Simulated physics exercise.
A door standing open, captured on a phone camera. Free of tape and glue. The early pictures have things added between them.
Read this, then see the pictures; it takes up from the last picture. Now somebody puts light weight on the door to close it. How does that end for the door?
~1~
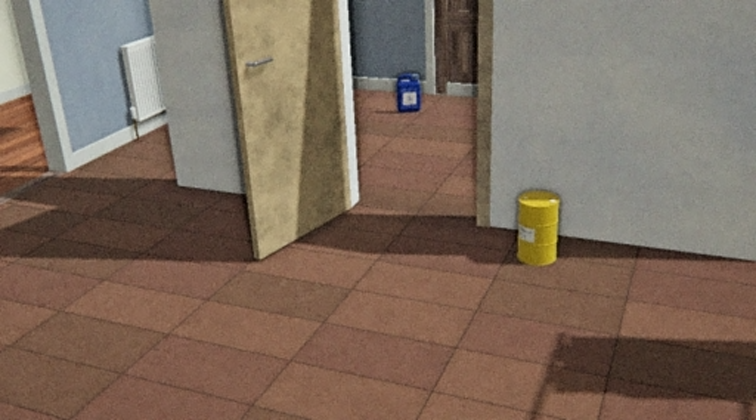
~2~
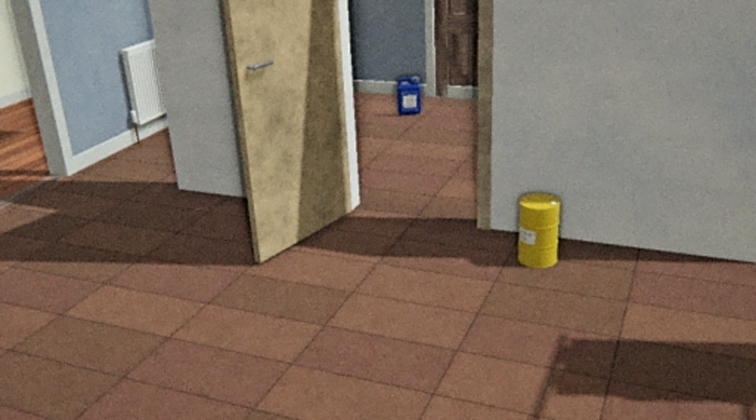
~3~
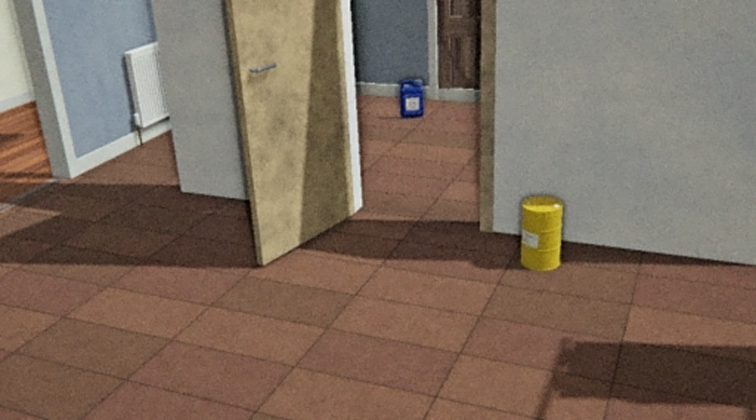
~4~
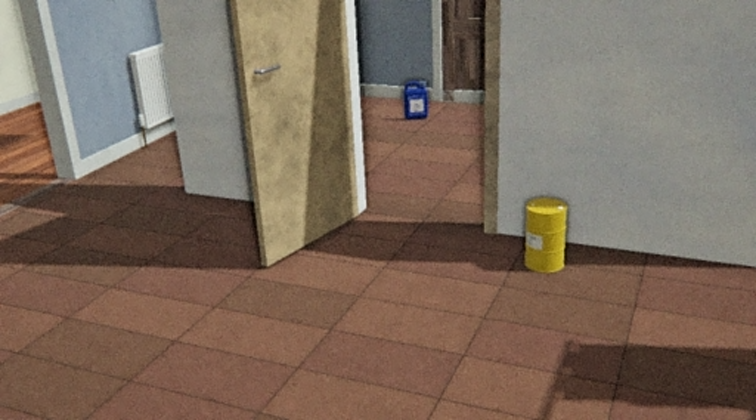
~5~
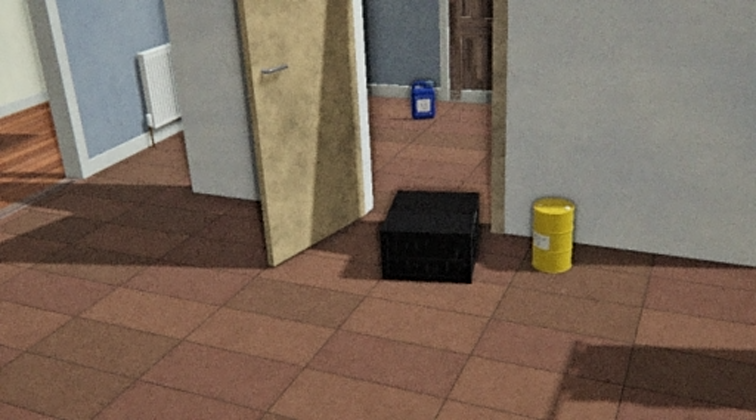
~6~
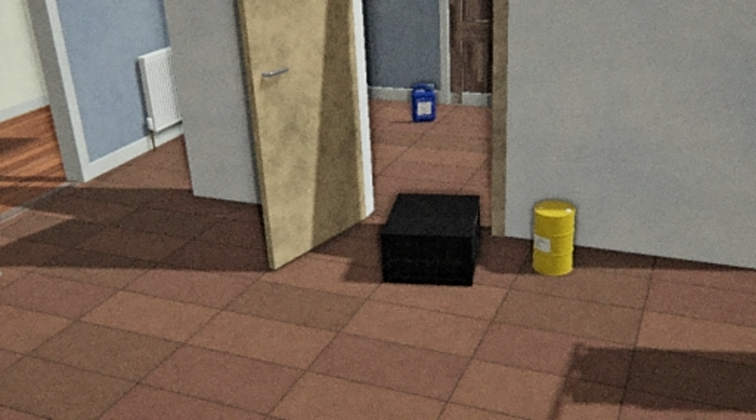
Most likely it will leave a gap.
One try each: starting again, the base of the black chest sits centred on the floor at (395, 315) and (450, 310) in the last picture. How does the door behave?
Door, in order of tries: Fully closed, fully closed.
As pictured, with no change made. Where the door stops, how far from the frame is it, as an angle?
The answer is roughly 60°.
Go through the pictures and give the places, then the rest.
Door wide open and still; yellow canister (538, 228), in the first picture.
Door wide open and still; yellow canister (539, 231), in the second picture.
Door wide open and still; yellow canister (541, 233), in the third picture.
Door wide open and still; yellow canister (545, 235), in the fourth picture.
Door wide open and still; yellow canister (553, 235), in the fifth picture.
Door wide open and still; black chest (433, 237); yellow canister (553, 238), in the sixth picture.
Then, 0.50 s after the last picture, open by 90°.
Then, 0.80 s after the last picture, open by 72°.
At rest, open by 59°; both in place. Seen from the same camera at the end, black chest near (434, 237).
